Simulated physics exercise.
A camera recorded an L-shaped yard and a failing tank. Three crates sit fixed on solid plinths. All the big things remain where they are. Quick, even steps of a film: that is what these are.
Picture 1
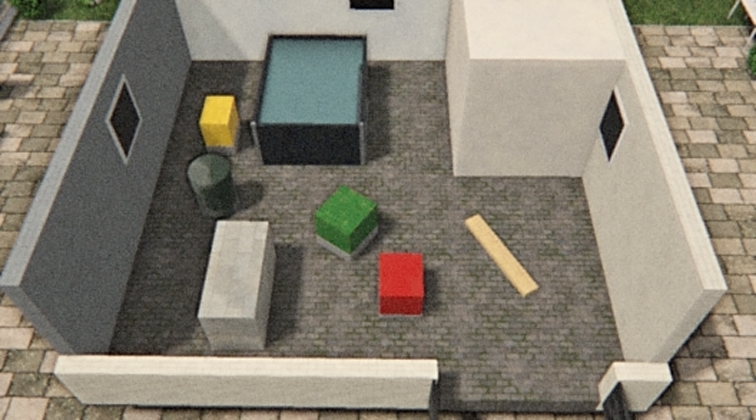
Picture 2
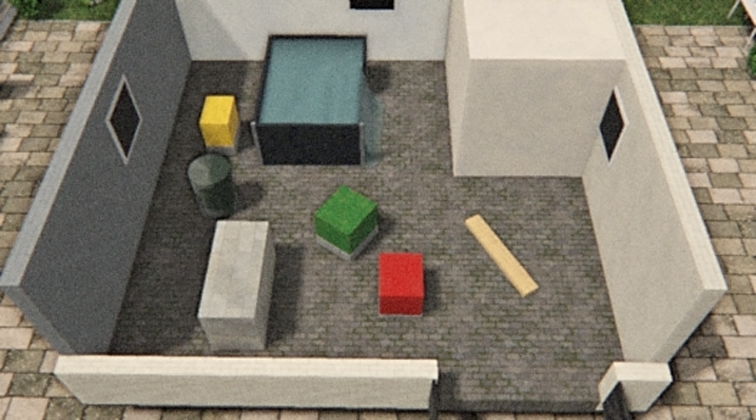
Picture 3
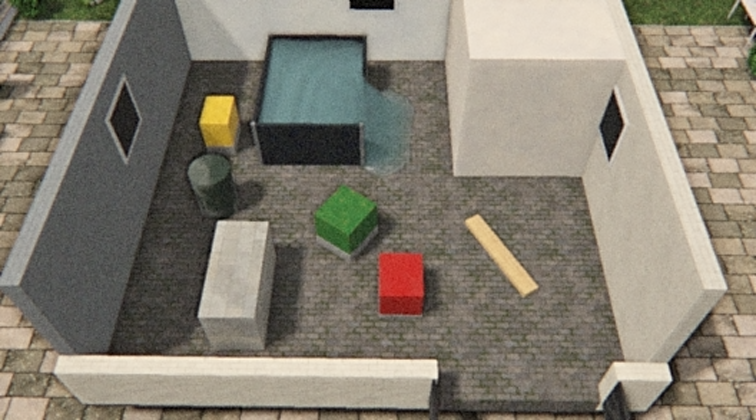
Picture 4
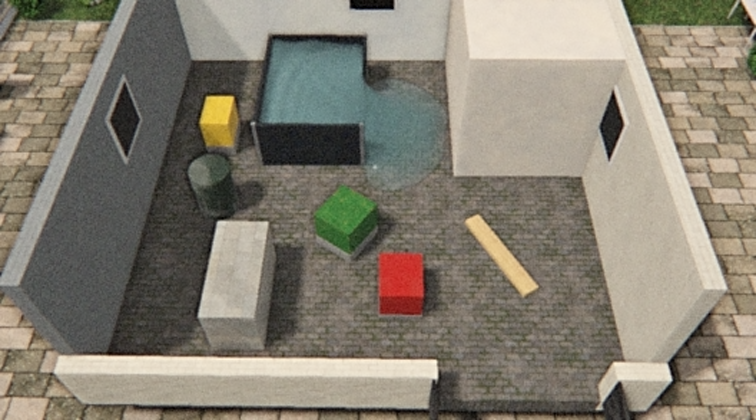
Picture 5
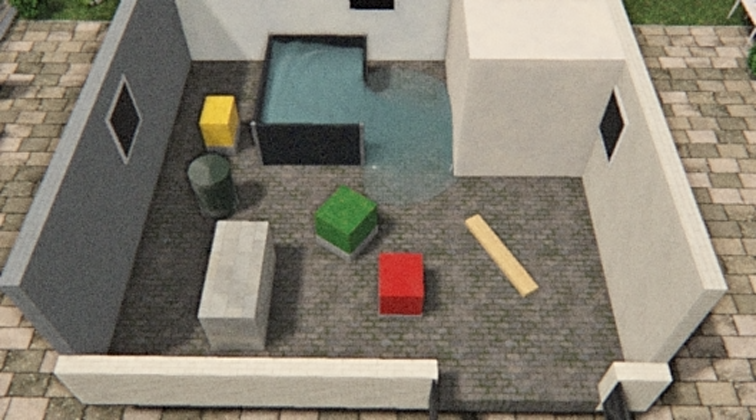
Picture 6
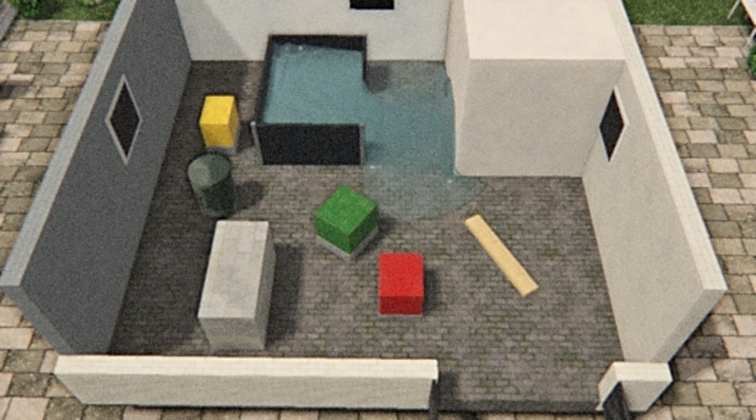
In the video, a dark-sided water tank stands in a walled paved yard among several blocks and a plank; water pours out of its right side, spreads across the paving to the pale block, and runs forward along it.
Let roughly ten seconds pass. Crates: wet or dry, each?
Red crate wet, yellow crate dry, green crate dry.
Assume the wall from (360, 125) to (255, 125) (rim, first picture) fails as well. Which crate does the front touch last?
The yellow one.
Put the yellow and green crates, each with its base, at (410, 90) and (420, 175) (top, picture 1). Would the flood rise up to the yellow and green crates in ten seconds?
As I read it, the yellow crate gets flooded and the green crate gets flooded.
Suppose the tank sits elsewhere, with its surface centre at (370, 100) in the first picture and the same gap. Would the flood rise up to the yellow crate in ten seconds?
The yellow crate is untouched.
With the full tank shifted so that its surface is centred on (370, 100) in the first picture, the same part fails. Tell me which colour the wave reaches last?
The yellow one.
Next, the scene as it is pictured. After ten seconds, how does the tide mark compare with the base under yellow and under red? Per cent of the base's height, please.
Some 40 and 350 % respectively.
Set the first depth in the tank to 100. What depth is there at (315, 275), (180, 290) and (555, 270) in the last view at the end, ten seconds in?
About 4, 6 and 4 per cent.
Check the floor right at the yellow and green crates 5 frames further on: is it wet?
In short: Yellow crate still dry; green crate yes.
A moment on, water covers 20 % of the floor; the red crate not reached, the yellow crate not reached, the green crate water round its plinth.
Next, water covers 45 % of the floor; the red crate water round its plinth, the yellow crate not reached, the green crate water round its plinth.
Then, water covers 60 % of the floor; the red crate water round its plinth, the yellow crate not reached, the green crate water round its plinth.
Later, water covers 90 % of the floor; the red crate water round its plinth, the yellow crate water round its plinth, the green crate water round its plinth.
In the end, water covers 100 % of the floor; the red crate was topped, the yellow crate stayed above the water, the green crate stayed above the water.
